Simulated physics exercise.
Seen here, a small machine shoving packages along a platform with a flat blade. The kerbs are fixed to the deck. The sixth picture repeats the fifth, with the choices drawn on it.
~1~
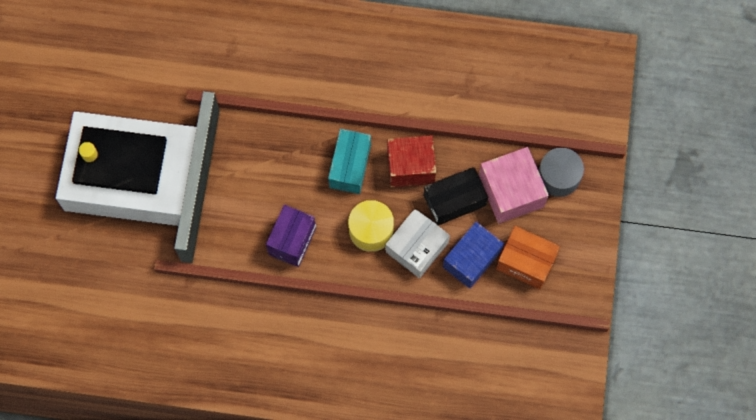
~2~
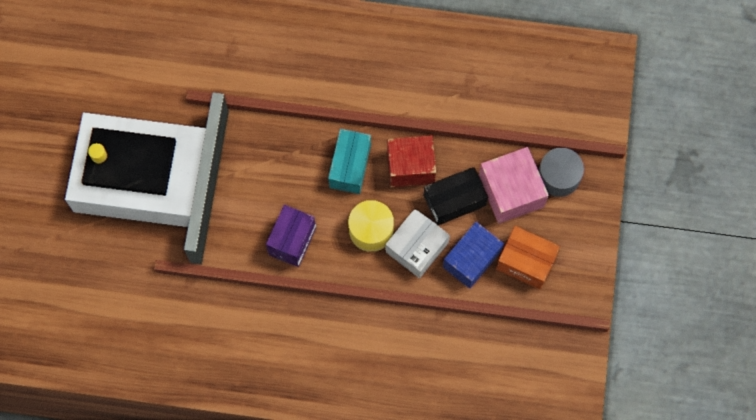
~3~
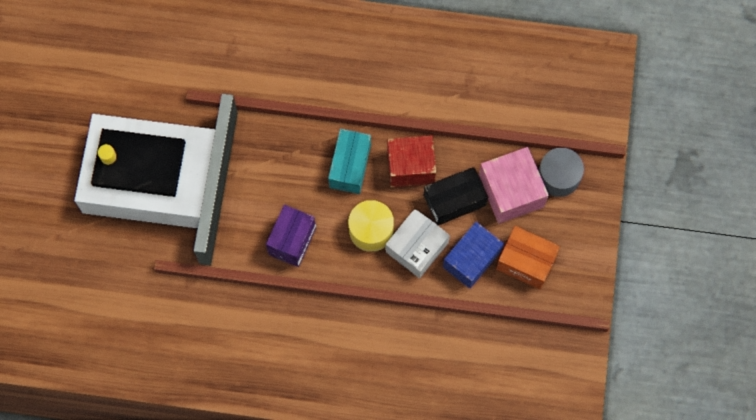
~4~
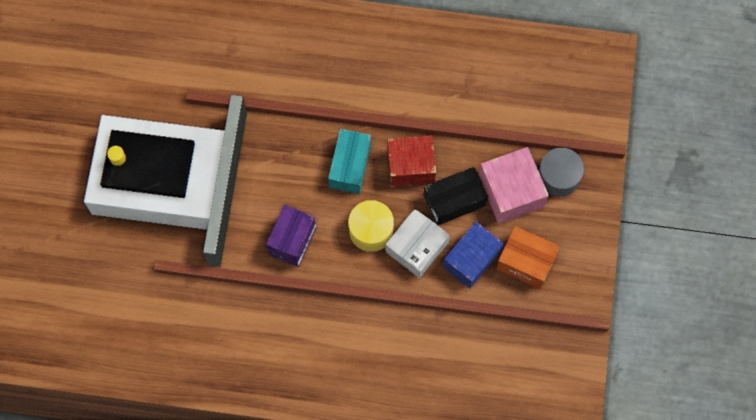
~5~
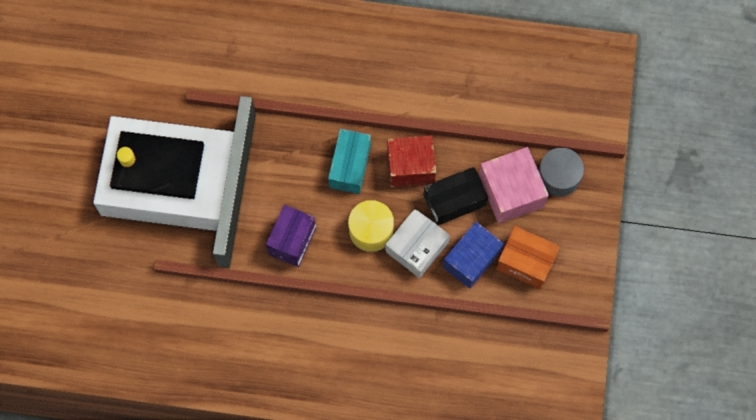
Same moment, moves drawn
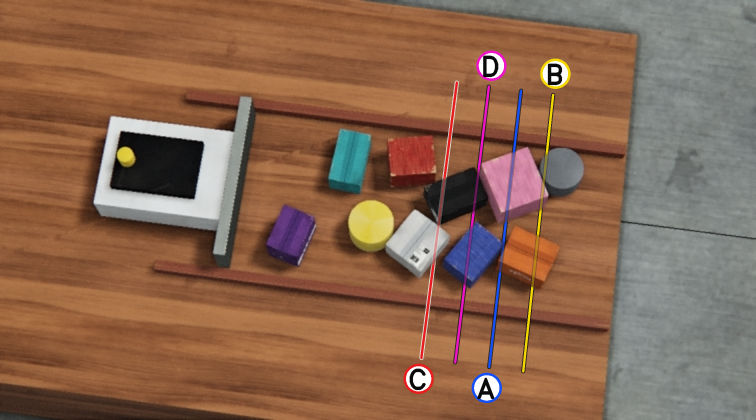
We see a small white machine with a flat grey blade creep a short way right across a wooden platform between two reddish rails, while the cluster of coloured boxes and canisters ahead of it stays still, untouched.
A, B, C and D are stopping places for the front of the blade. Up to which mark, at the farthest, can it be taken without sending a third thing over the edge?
Up to line D.
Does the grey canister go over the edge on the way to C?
By then, no.
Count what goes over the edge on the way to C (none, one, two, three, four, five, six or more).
In all, one.
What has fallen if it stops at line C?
The orange box.
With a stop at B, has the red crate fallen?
By then, no.
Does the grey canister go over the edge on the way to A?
Yes.
On the marked copy, A at (506, 225); B at (539, 229); C at (440, 216); D at (473, 221).
Following D. Soon after the start, robot (250, 176); purple parcel (336, 241); yellow canister (377, 228).
Later, robot (336, 188); orange box (590, 269); grey canister (567, 172).
In the end, robot (400, 196); grey canister over the edge; orange box over the edge; two fallen.
As for the rest, A drops three; B drops five; C is within the limit but short.
